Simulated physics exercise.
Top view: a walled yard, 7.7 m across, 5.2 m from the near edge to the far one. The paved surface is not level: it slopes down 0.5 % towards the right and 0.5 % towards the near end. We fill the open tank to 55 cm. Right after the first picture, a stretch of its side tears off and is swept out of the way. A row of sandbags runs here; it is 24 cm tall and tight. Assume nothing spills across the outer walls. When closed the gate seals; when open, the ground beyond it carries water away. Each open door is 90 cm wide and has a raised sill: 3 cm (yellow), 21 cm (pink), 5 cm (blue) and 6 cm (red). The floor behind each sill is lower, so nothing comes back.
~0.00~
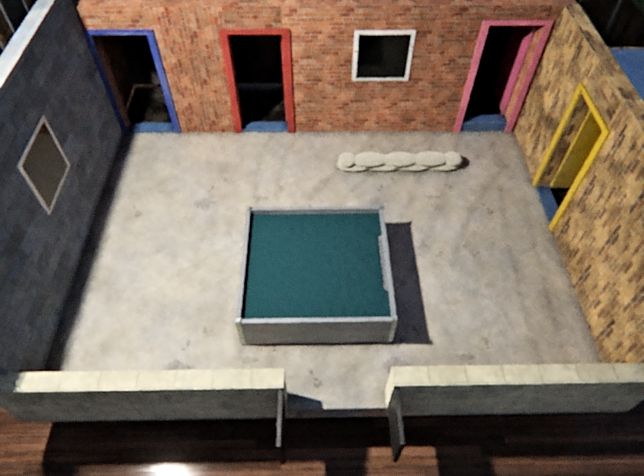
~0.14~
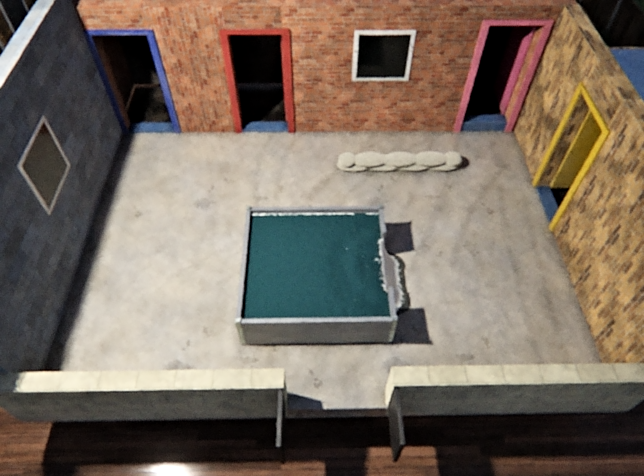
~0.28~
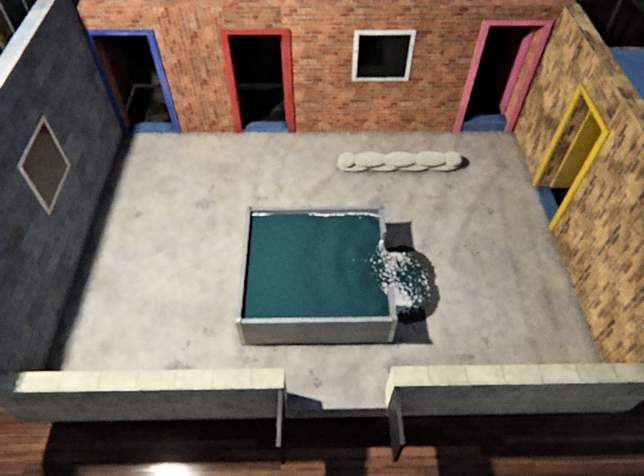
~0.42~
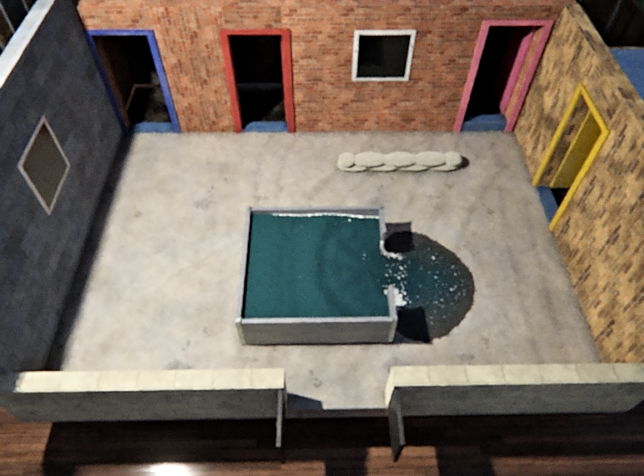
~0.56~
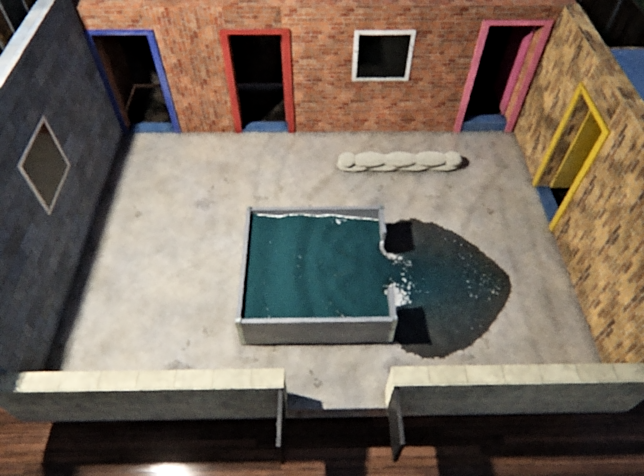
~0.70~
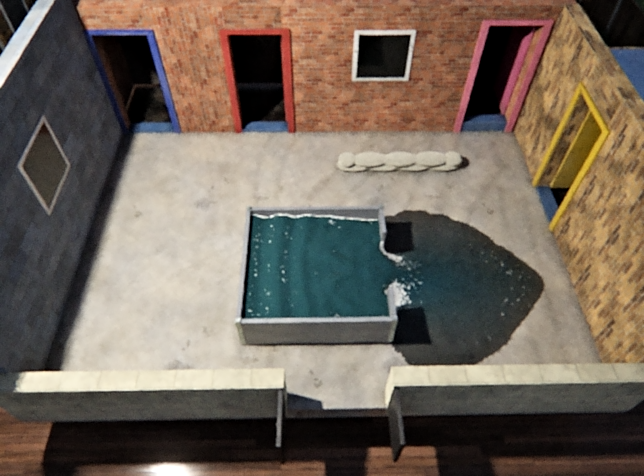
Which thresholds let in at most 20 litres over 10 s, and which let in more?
In the end at the yellow door the limit will be broken; at the pink door the limit will hold; at the blue door the limit will hold; at the red door the limit will hold.
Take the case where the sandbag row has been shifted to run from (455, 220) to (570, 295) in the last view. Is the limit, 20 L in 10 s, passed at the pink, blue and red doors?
So pink comes out low enough, blue comes out low enough and red comes out low enough.
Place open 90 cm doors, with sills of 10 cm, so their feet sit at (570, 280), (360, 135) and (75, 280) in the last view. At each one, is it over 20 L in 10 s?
In turn: Over, below, not over.
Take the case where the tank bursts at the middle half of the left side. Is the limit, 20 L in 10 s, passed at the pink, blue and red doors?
Outcomes - pink: Not exceeded, blue: Exceeded, red: Not exceeded.
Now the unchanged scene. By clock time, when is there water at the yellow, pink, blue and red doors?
The front reaches yellow at 1.5 s, pink at 2.8 s, blue at 8.0 s, red at 6.0 s.
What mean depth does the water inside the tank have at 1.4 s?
Roughly 40 centimetres.
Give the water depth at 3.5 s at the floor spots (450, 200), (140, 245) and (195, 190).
Listed order: 1 / 0 / 0 cm.
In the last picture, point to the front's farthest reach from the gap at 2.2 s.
I'd put it close to (520, 155).
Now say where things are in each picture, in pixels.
The open tank at (316, 262) is whole and still, 55 cm deep, in the first frame.
Water pours out at (383, 275) and has run 0.5 m, to (404, 306); typically 7 cm deep outside, 55 cm at the open tank's back, in the second frame.
The front is at (431, 303), 0.8 m from the gap at (382, 276); 0.7 m2 of floor is under water; 55 cm left at the back of the open tank, in the third frame.
The front is at (469, 292), 1.3 m from the gap at (382, 276); 1.7 m2 of floor is under water; 55 cm left at the back of the open tank, in the fourth frame.
The front is at (505, 281), 1.9 m from the gap at (382, 276); 2.8 m2 of floor is under water; 54 cm left at the back of the open tank, in the fifth frame.
The front is at (537, 284), 2.4 m from the gap at (382, 275); 3.9 m2 of floor is under water; 50 cm left at the back of the open tank, in the sixth frame.
After 1.4 s water covers 25 % of the floor and is deepest (32 cm) near (393, 286); yellow door not reached, pink door not reached, blue door not reached, red door not reached.
After 2.2 s water covers 30 % of the floor and is deepest (32 cm) near (592, 349); yellow door 13 cm at the sill, 26 L in, pink door not reached, blue door not reached, red door not reached.
After 3.5 s water covers 30 % of the floor and is deepest (20 cm) near (512, 136); yellow door 10 cm at the sill, 78 L in, pink door 15 cm at the sill, 0 L in, blue door not reached, red door not reached.
After 6.0 s water covers 45 % of the floor and is deepest (18 cm) near (512, 136); yellow door 8 cm at the sill, 132 L in, pink door 16 cm at the sill, 0 L in, blue door not reached, red door 1 cm at the sill, 0 L in.
After 10.0 s water covers 85 % of the floor and is deepest (11 cm) near (568, 284); yellow door 8 cm at the sill, 186 L in, pink door 10 cm at the sill, 0 L in, blue door 4 cm at the sill, 0 L in, red door 3 cm at the sill, 0 L in.
